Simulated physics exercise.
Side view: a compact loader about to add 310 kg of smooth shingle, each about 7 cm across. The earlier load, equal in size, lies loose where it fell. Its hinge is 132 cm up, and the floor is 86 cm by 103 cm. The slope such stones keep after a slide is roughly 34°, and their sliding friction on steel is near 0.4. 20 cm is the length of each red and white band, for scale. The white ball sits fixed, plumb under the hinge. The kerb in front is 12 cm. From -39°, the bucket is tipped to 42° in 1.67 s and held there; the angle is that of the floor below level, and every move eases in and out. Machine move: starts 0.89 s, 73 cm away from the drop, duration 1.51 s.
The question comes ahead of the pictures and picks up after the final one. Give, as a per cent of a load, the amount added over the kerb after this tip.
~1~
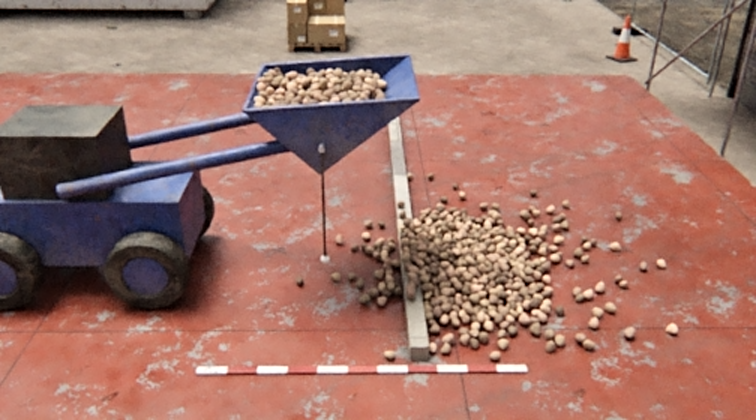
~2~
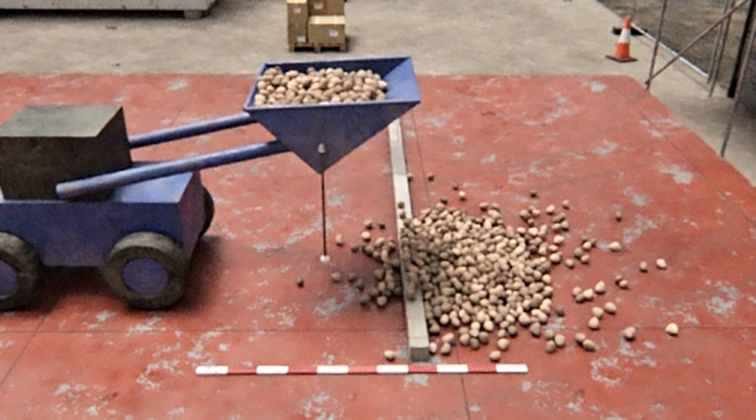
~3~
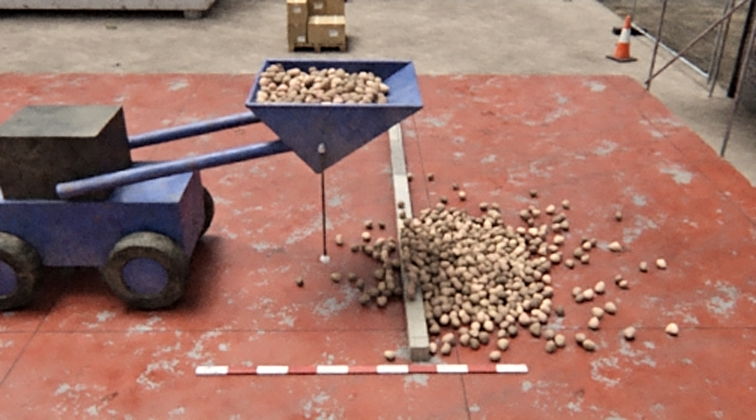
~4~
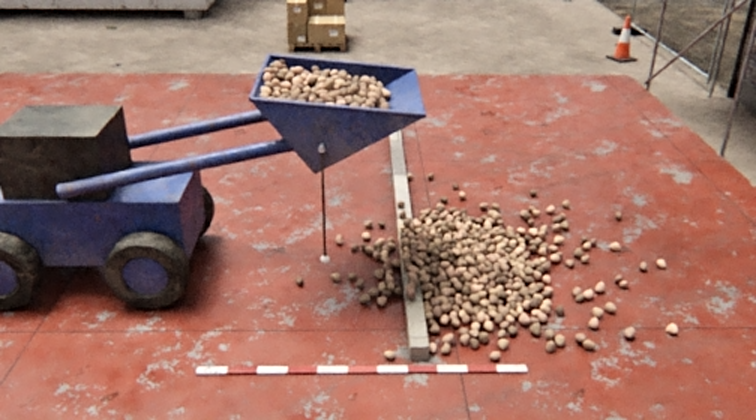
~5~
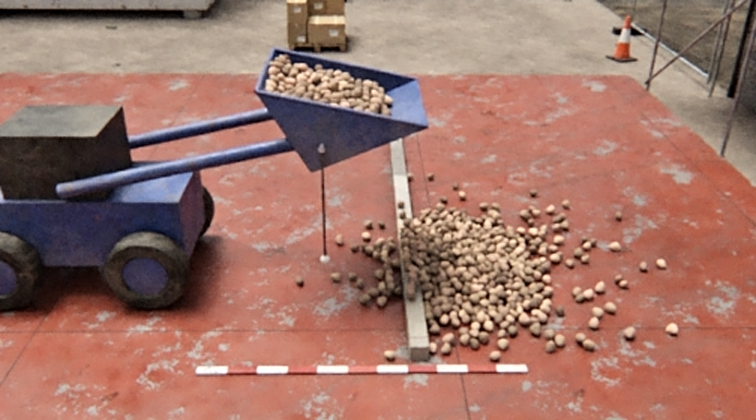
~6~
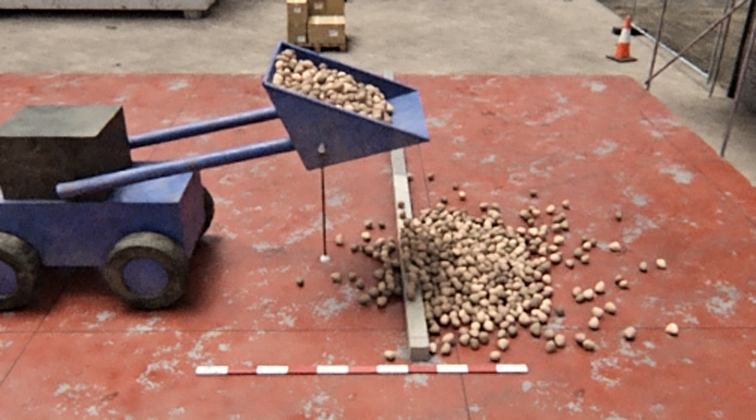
Close to 21 parts in a hundred.
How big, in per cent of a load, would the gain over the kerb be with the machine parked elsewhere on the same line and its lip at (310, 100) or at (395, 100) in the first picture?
I'd expect near 0 per cent first and near 5 per cent next.
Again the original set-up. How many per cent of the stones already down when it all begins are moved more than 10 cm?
Close to 5 per cent.
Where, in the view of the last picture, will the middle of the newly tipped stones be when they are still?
Roughly at (381, 259) in the last picture.
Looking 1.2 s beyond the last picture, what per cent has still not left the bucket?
Some 10 percent, roughly.
Then, 0.6 s after the last picture the floor is at 29°; in per cent of one load, 92 in the bucket, 17 on this side of the kerb, 90 over the kerb; the foremost stones are at (630, 264).
Then, 1.2 s after the last picture the floor is at 42°; in per cent of one load, 10 in the bucket, 81 on this side of the kerb, 109 over the kerb; the foremost stones are at (630, 264).
Then, 2.2 s after the last picture the floor is at 42°; in per cent of one load, 0 in the bucket, 89 on this side of the kerb, 111 over the kerb; the foremost stones are at (630, 264).
Then, 4.7 s after the last picture the floor is at 42°; in per cent of one load, 0 in the bucket, 89 on this side of the kerb, 111 over the kerb; the foremost stones are at (630, 264). Net gain over the kerb, 21.
